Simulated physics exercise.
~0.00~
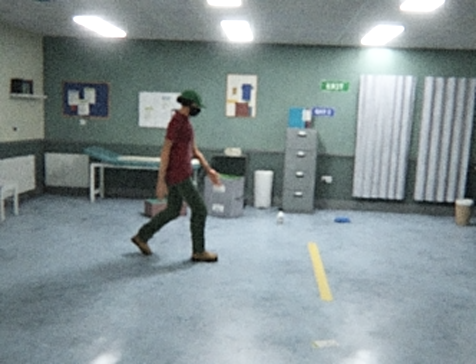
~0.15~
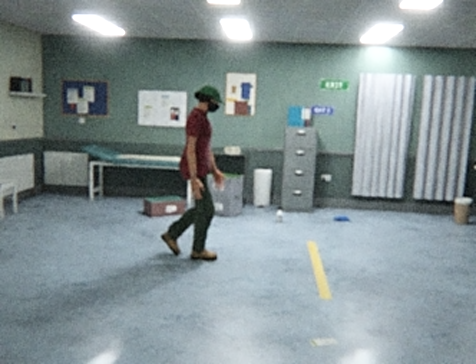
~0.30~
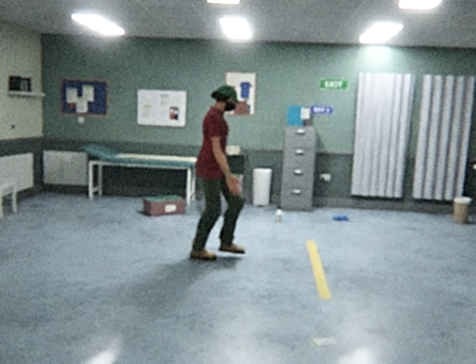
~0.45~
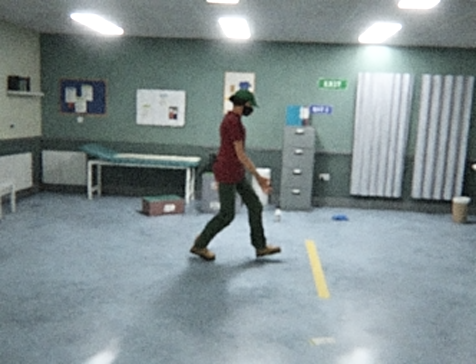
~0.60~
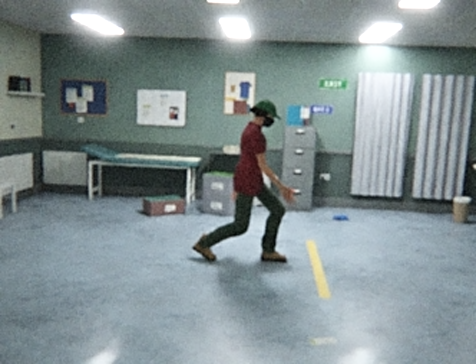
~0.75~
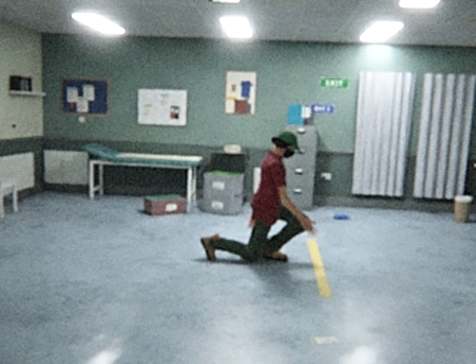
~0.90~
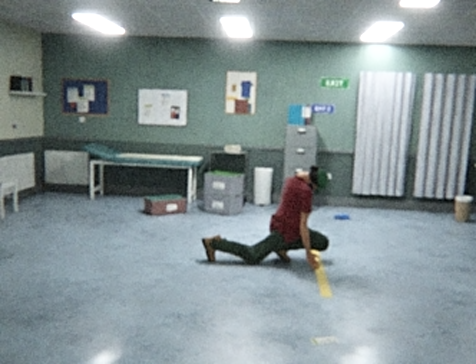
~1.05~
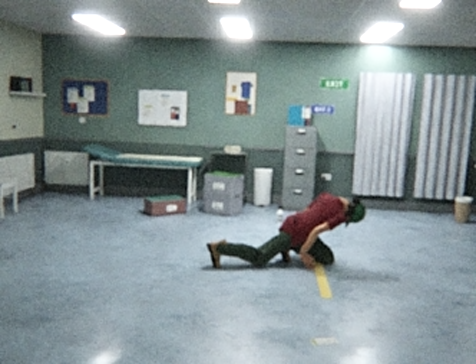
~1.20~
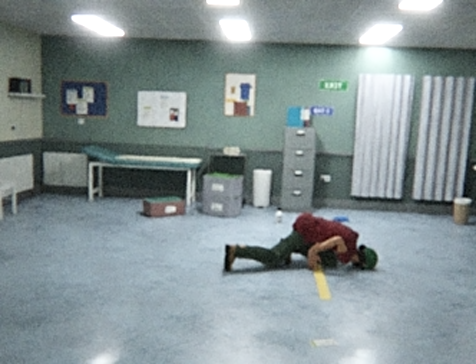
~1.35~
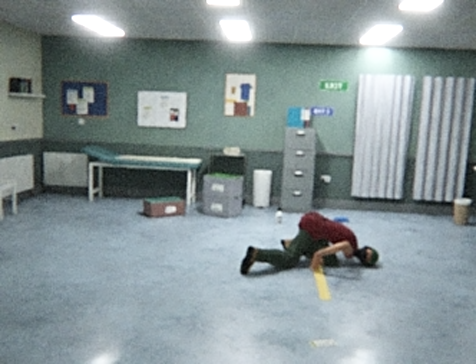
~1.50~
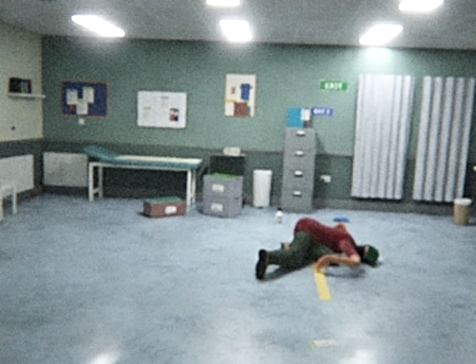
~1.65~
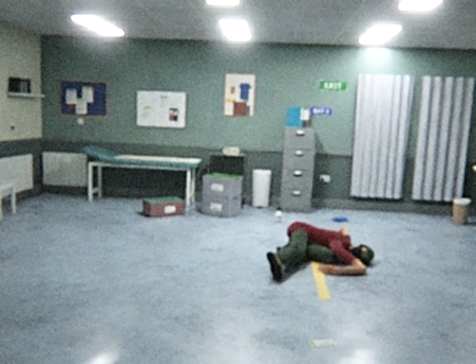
A person in a dark red shirt, dark green trousers and a green cap walks rightward across a pale blue floor, seen side-on from across a green-walled room by a slightly swaying camera. A padded bench and boxes stand behind, with a grey cabinet near the centre and pale curtains at right. Nearing a yellow strip of tape, the person sinks to the knees, and the hands lower towards the floor. The body pitches forward over the strip, then rolls onto its side. It ends lying with head and chest beyond the tape, hips just short of it.
